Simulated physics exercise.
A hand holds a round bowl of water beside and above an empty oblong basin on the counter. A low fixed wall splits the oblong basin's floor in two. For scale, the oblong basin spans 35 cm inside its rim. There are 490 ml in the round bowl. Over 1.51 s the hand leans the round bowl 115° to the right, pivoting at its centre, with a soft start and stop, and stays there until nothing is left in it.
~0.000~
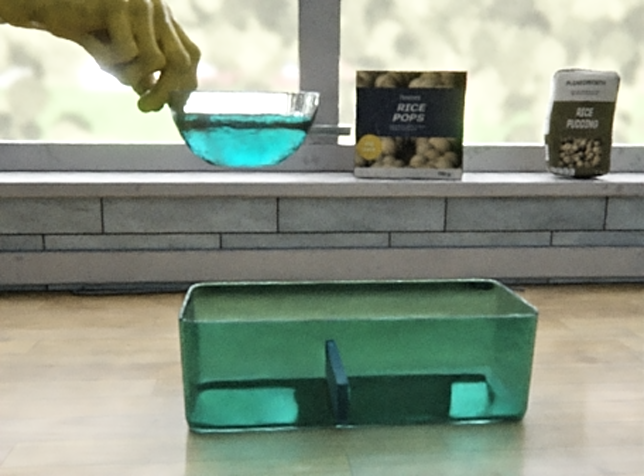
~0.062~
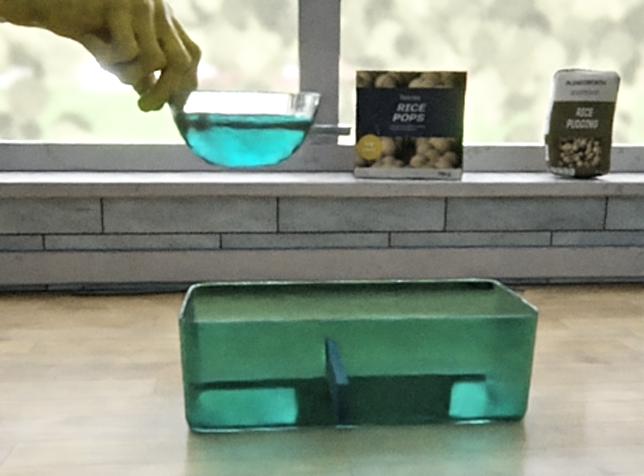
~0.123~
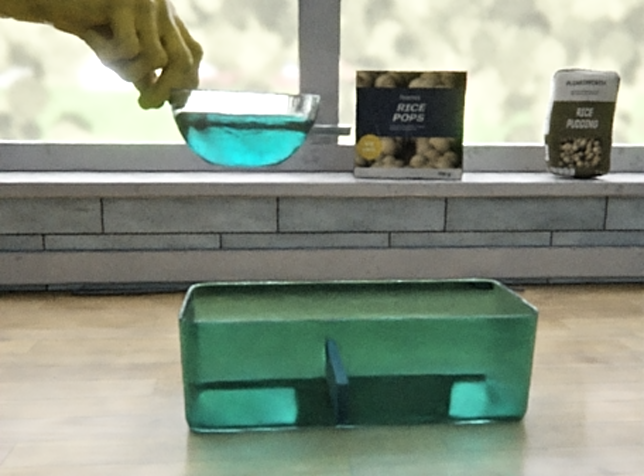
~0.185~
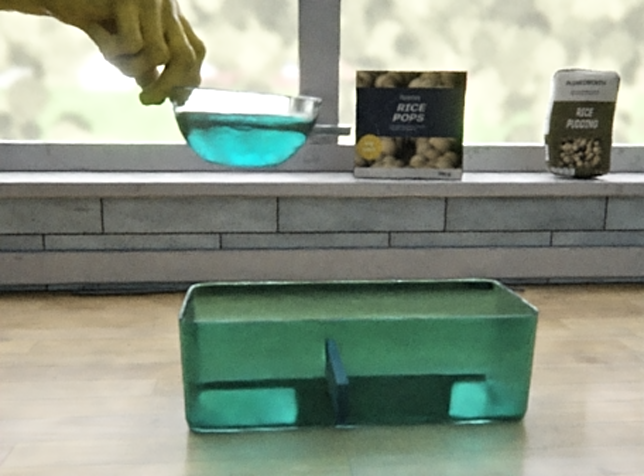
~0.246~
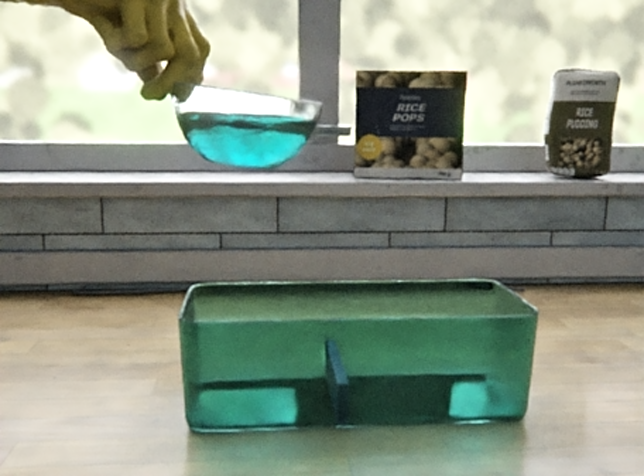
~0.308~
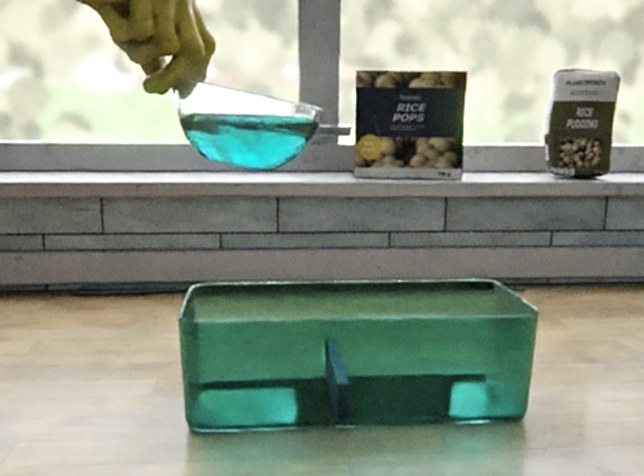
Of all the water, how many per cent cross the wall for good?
The far part has some 87 per cent.
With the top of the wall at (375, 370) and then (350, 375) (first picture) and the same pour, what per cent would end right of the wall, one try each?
First 60, then 75 per cent.
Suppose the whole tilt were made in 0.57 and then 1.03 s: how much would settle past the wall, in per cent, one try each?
In turn about 75 and 85 per cent.
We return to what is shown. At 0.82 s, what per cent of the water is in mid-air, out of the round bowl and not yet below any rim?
Near 38 in a hundred.
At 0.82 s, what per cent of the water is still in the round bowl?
About 42 per cent.
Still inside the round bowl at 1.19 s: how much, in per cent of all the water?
Some 0 per cent.
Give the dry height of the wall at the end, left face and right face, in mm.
Left about 40 mm, right about 26 mm.
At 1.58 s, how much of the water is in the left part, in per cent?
Near 12 in a hundred.
By 0.82 s the tilt is 65° and 41 per cent is still to pour, 1 is left of the wall and 19 right of it.
By 1.19 s the tilt is 103° and 0 per cent is still to pour, 8 is left of the wall and 86 right of it.
By 1.58 s the tilt is 115° and 0 per cent is still to pour, 11 is left of the wall and 88 right of it.
By 2.01 s the tilt is 115° and 0 per cent is still to pour, 11 is left of the wall and 87 right of it.
At rest 11 per cent lies left of the wall, 87 right of it and 1 outside.
